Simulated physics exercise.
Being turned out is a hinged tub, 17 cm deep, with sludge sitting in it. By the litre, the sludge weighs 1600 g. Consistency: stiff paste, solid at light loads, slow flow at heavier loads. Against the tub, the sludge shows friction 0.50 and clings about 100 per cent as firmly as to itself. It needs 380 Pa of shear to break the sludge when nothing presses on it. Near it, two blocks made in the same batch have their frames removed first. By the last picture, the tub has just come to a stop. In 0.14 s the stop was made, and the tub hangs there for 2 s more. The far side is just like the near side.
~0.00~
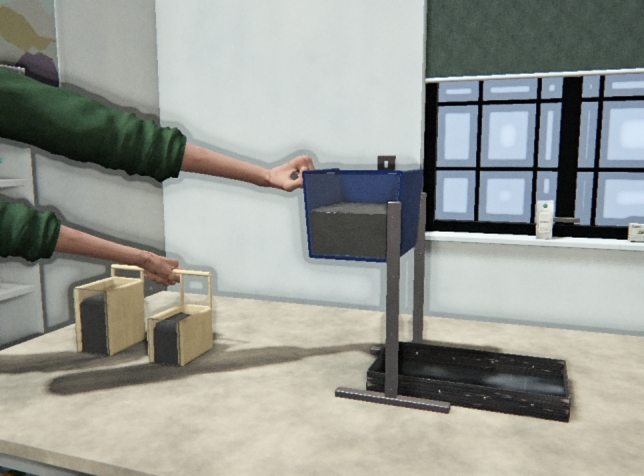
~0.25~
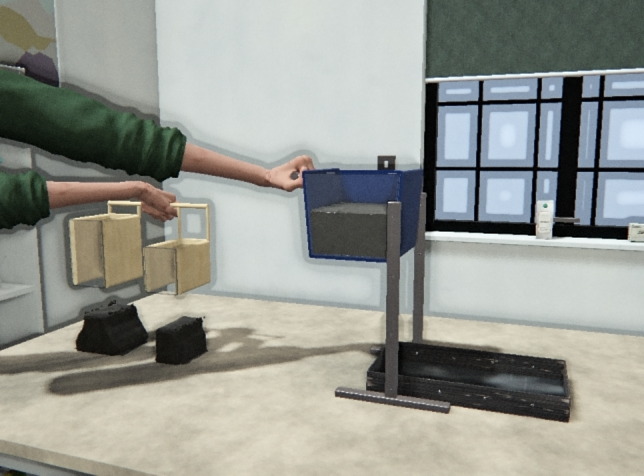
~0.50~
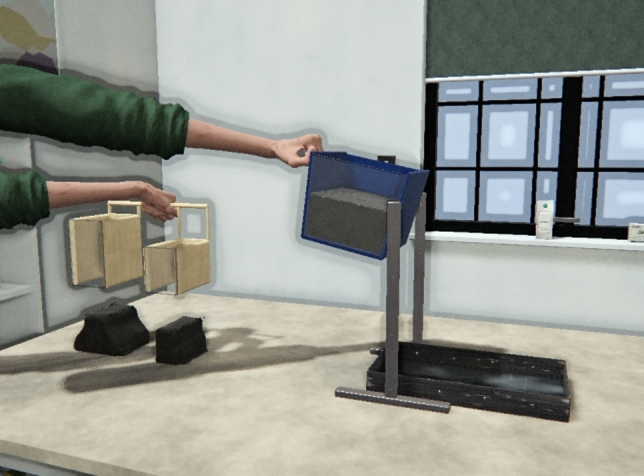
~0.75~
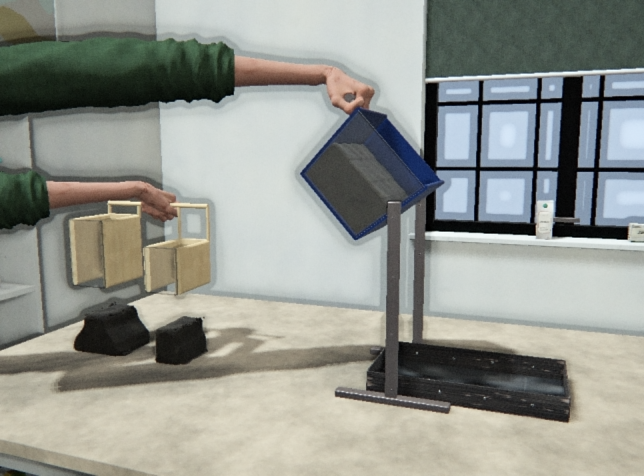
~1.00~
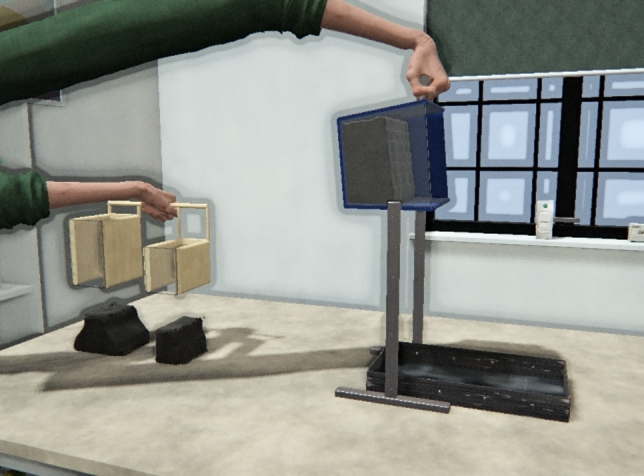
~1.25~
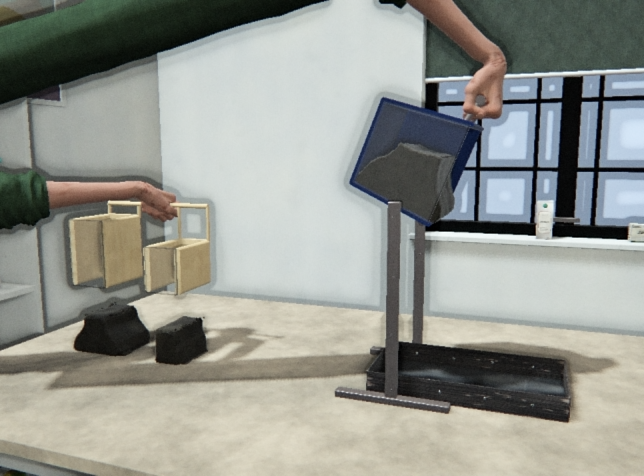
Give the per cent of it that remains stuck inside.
Some 0 per cent remains inside.
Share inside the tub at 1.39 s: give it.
Around 50 per cent.
By 1.39 s, the tub is at 112 degrees and holds 52 %.
By 1.56 s, the tub is at 112 degrees and holds 12 %.
By 1.73 s, the tub is at 112 degrees and holds 0 %.
By 1.90 s, the tub is at 112 degrees and holds 0 %.
By 3.25 s, at the end, the tub is at 112 degrees and holds 0 %.
